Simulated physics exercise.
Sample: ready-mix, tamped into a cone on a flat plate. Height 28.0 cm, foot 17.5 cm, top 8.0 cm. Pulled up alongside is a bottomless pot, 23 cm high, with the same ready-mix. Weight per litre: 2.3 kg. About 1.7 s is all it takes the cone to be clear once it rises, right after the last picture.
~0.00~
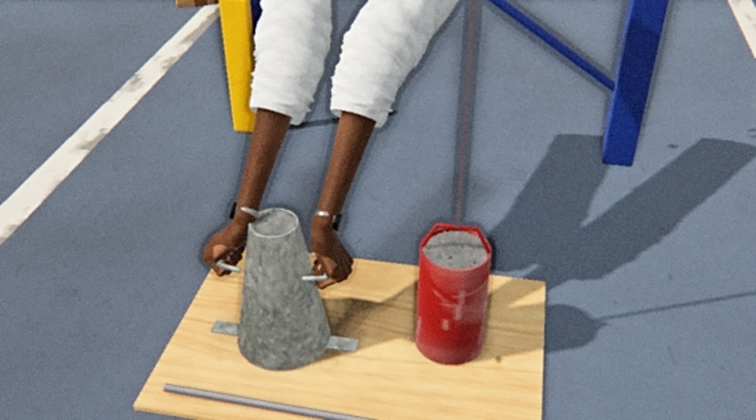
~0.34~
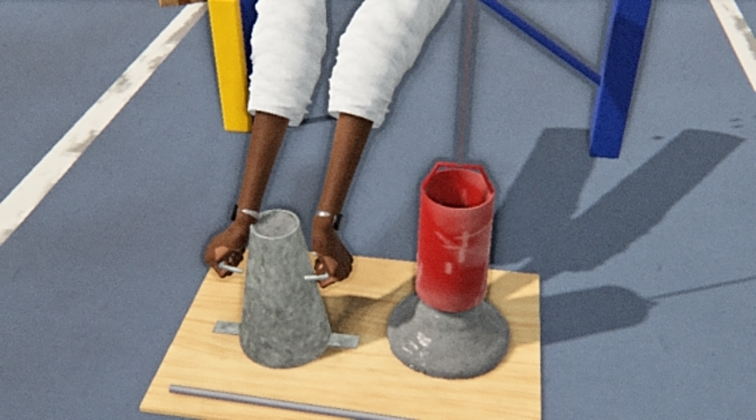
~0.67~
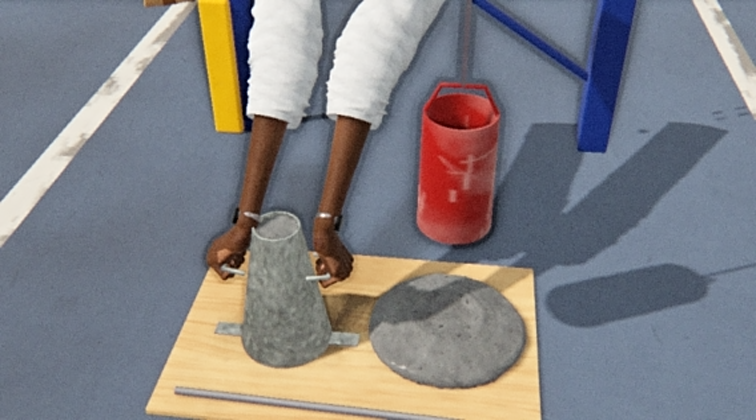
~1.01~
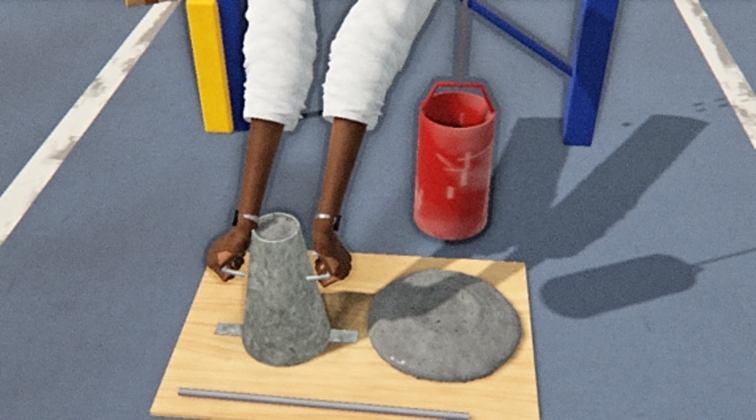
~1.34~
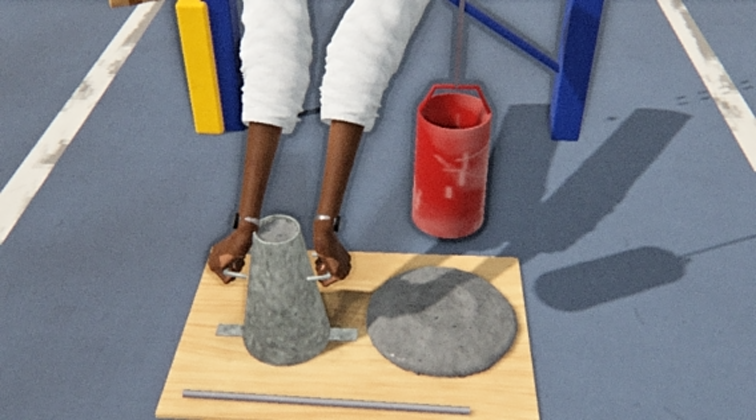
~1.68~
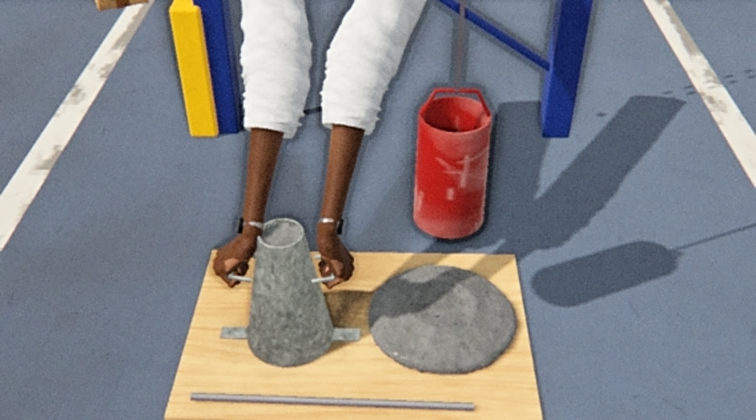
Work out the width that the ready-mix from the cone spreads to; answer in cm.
It should come to around 37 cm.
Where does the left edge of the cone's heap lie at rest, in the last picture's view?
Roughly at pixel (202, 347).
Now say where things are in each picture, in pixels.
The first picture shows middle of the pot's mouth at (456, 250), still down; middle of the cone's top at (274, 224), not yet moved.
The second picture shows middle of the pot's mouth at (458, 190), raised 13 cm; what the pot left 10 cm high and 25 cm wide, top at (450, 299); middle of the cone's top at (275, 225), not yet moved.
The third picture shows middle of the pot's mouth at (461, 113), raised 28 cm; what the pot left 4.9 cm high and 32 cm wide, top at (447, 315); middle of the cone's top at (276, 227), not yet moved.
The fourth picture shows middle of the pot's mouth at (458, 111), raised 29 cm; what the pot left 4.9 cm high and 32 cm wide, top at (444, 310); middle of the cone's top at (276, 228), not yet moved.
The fifth picture shows middle of the pot's mouth at (455, 113), raised 29 cm; what the pot left 4.8 cm high and 32 cm wide, top at (441, 307); middle of the cone's top at (277, 230), not yet moved.
The sixth picture shows middle of the pot's mouth at (455, 116), raised 29 cm; what the pot left 4.8 cm high and 32 cm wide, top at (442, 305); middle of the cone's top at (281, 234), not yet moved.
After 2.1 s, the cone is up 6.4 cm; the ready-mix has come down 16 cm to 12 cm and is 29 cm wide.
After 2.5 s, the cone is up 17 cm; the ready-mix has come down 22 cm to 5.5 cm and is 36 cm wide.
After 3.0 s, the cone is up 30 cm; the ready-mix has come down 23 cm to 5.4 cm and is 37 cm wide.
After 3.5 s, the cone is clear; the ready-mix has come down 23 cm to 5.3 cm and is 37 cm wide.
After 4.1 s, at rest, the cone is clear; the ready-mix has come down 23 cm to 5.3 cm and is 37 cm wide.
